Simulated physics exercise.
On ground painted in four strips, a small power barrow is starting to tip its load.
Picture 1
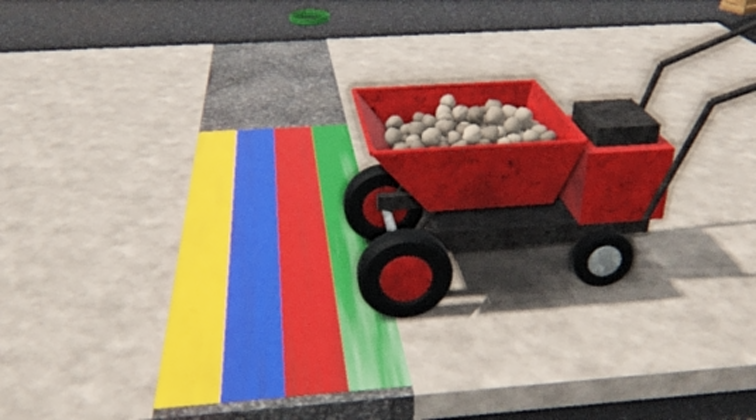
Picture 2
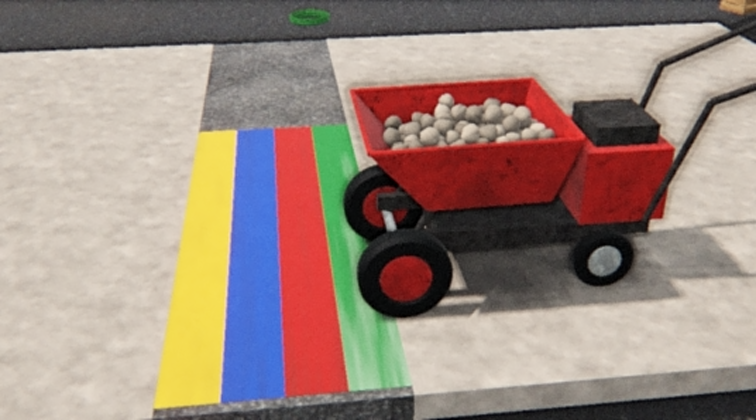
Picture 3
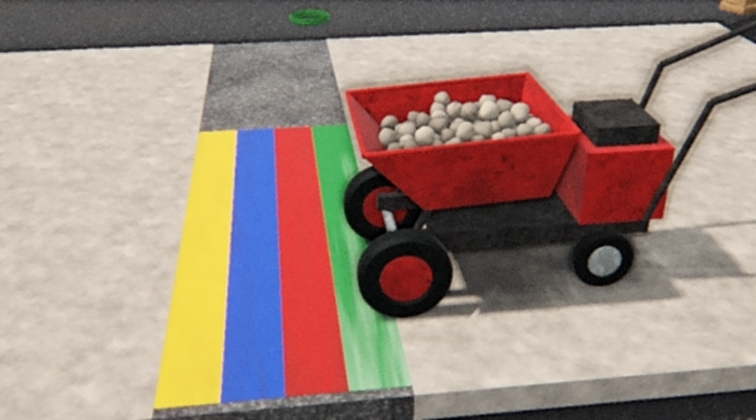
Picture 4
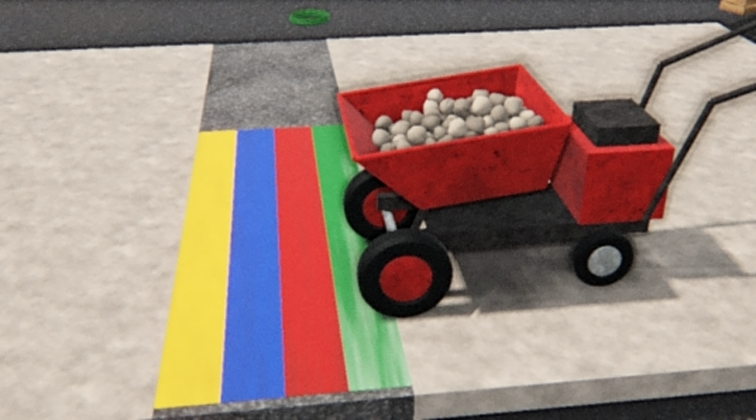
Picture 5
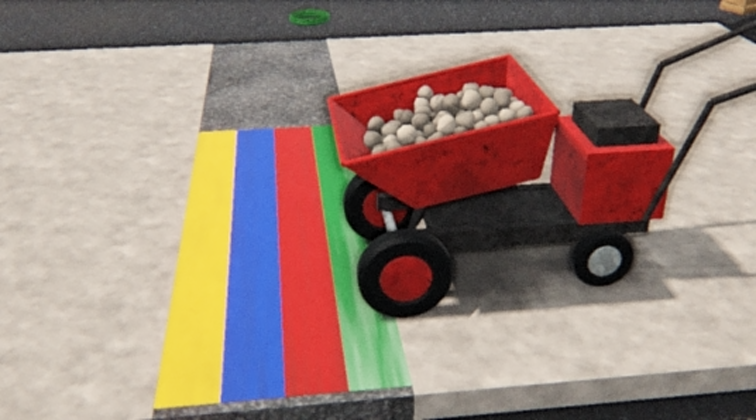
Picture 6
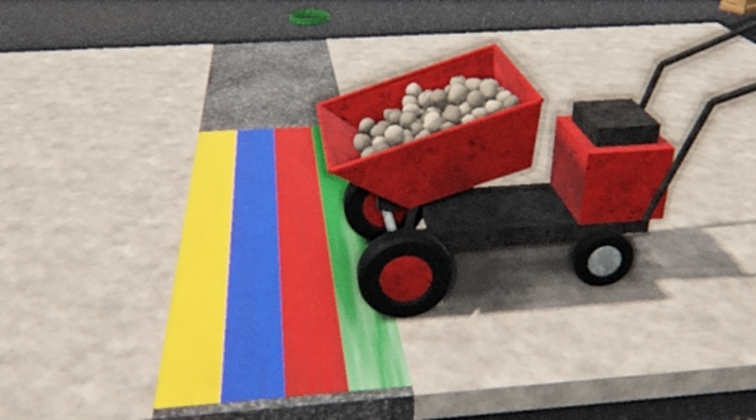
A red power barrow's skip, loaded with pebbles, gradually tilts left beside four painted strips.
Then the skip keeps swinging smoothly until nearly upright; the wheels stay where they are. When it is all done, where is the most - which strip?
On the yellow strip.
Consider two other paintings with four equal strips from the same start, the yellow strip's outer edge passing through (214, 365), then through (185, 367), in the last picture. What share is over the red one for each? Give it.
0 per cent, then 0 per cent, roughly.
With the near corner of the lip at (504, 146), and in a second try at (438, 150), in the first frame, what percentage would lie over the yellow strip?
Estimates, in order: 10 % then 20 %.
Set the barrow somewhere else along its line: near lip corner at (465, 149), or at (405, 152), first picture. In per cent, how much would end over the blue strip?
I'd put it at around 30 percent the first time and 30 percent the second.
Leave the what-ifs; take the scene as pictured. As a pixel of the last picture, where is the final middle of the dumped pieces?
Somewhere around (196, 281) in the final view.
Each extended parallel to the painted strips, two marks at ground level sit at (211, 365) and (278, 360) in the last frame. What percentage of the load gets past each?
Around 60 in a hundred for the first, 100 in a hundred for the second.
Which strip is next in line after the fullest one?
Second: The strip in blue.
Just after the last frame, skip tipped steeply; every one in the skip.
A moment on, skip tipped right over; the larger part in the skip; about a tenth over the blue strip; about a tenth over the yellow strip; just a few falling.
Further on, skip tipped right over; about a tenth in the skip; roughly a quarter over the blue strip; roughly a third over the yellow strip; roughly a quarter off the paint.
When it is over, skip tipped right over; not one over the green strip; just a few over the red strip; roughly a quarter over the blue strip; roughly a third over the yellow strip; roughly a third off the paint.
